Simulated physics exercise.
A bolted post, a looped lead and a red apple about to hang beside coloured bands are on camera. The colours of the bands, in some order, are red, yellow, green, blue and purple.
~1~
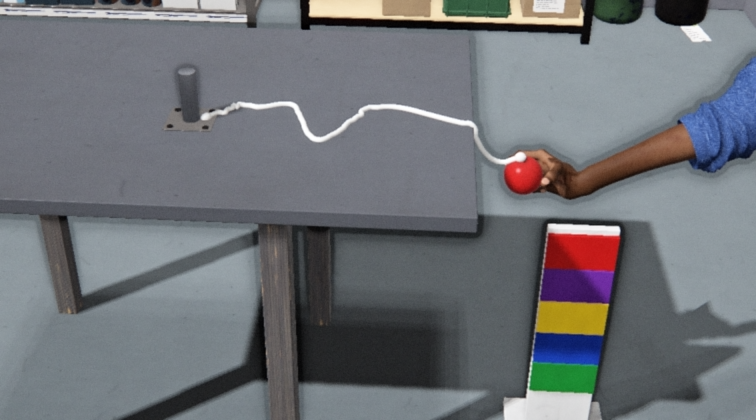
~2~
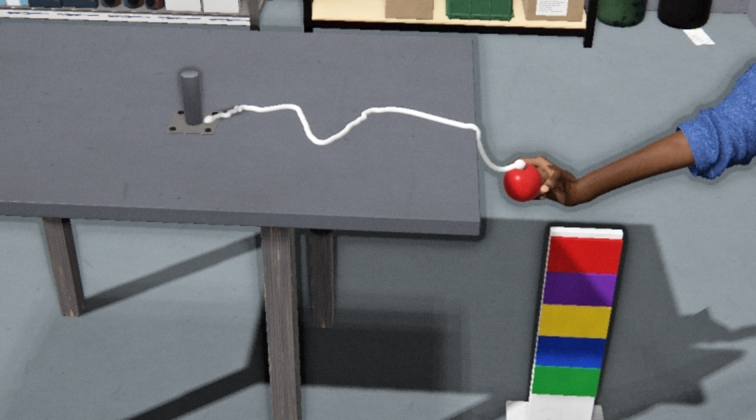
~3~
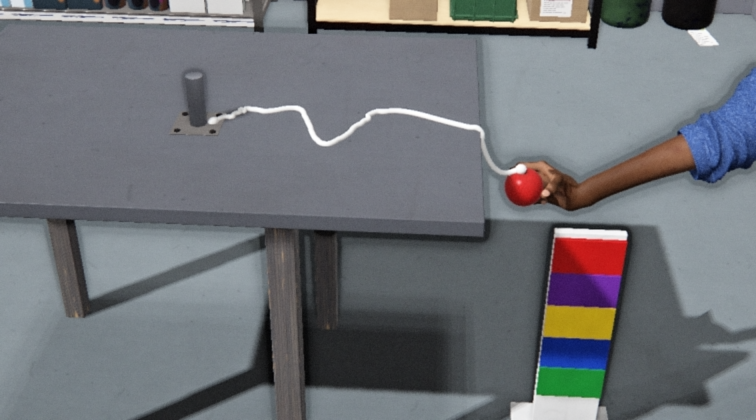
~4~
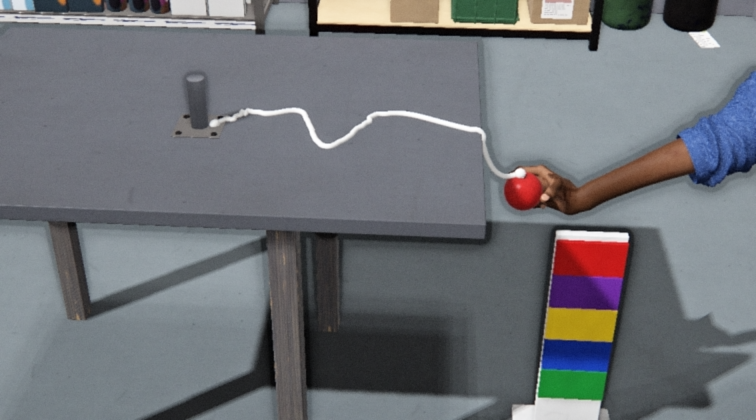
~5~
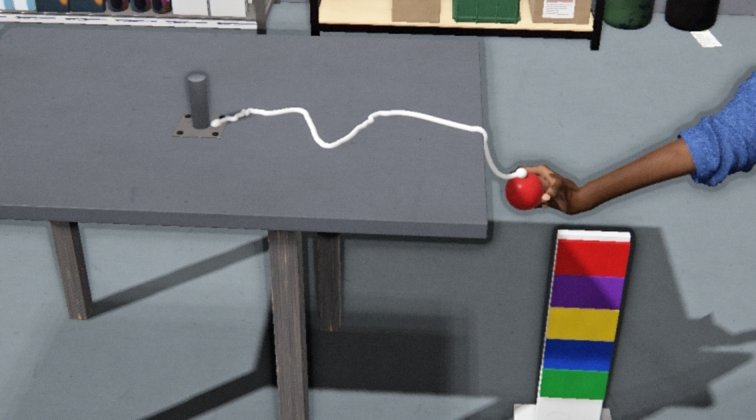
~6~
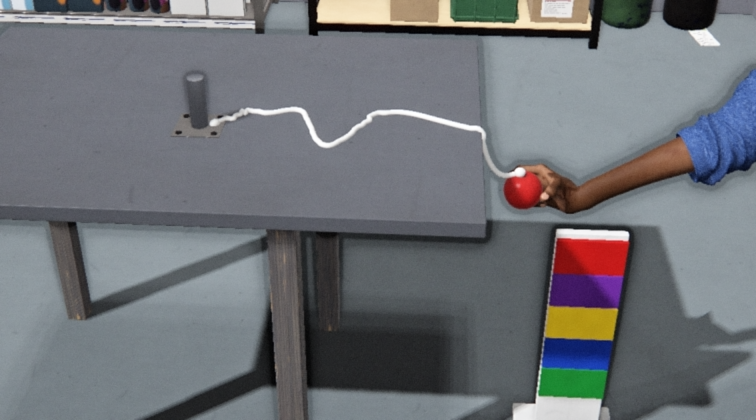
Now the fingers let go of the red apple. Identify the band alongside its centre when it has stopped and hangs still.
Its centre is alongside the yellow band.
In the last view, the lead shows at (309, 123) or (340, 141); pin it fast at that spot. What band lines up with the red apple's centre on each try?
Taking the two tries in turn, you'd get purple and then red.
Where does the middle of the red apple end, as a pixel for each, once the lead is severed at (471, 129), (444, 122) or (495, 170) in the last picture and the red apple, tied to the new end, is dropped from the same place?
In that order: (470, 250), (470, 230) and (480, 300).
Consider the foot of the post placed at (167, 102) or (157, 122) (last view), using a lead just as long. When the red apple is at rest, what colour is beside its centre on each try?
Result 1: Purple. Result 2: Purple.
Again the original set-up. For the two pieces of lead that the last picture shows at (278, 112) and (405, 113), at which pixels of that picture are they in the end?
I'd say about (305, 128) for one and about (482, 176) for the other.
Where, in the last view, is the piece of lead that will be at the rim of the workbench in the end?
You'll find it somewhere near (369, 117).
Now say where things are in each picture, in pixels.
The first frame shows red apple (523, 175); red (582, 254); purple (577, 287); yellow (572, 319); blue (568, 350); green (563, 379).
The second frame shows red apple (523, 183); lead through (237, 108) (299, 112) (334, 139) (386, 110) (459, 125).
The third frame shows red apple (524, 187).
The fourth frame shows red apple (523, 191); lead through (242, 112) (305, 115) (339, 142) (392, 114) (465, 128).
The fifth frame shows red apple (525, 191).
The sixth frame shows red apple (523, 190); lead through (242, 111) (305, 115) (339, 141) (392, 113) (465, 127).
Early on, apple near (501, 317); level with yellow.
Midway, apple near (443, 311); level with yellow.
Near the end, apple near (483, 317); level with yellow.
Finally, apple near (471, 317); level with yellow. The yellow one.
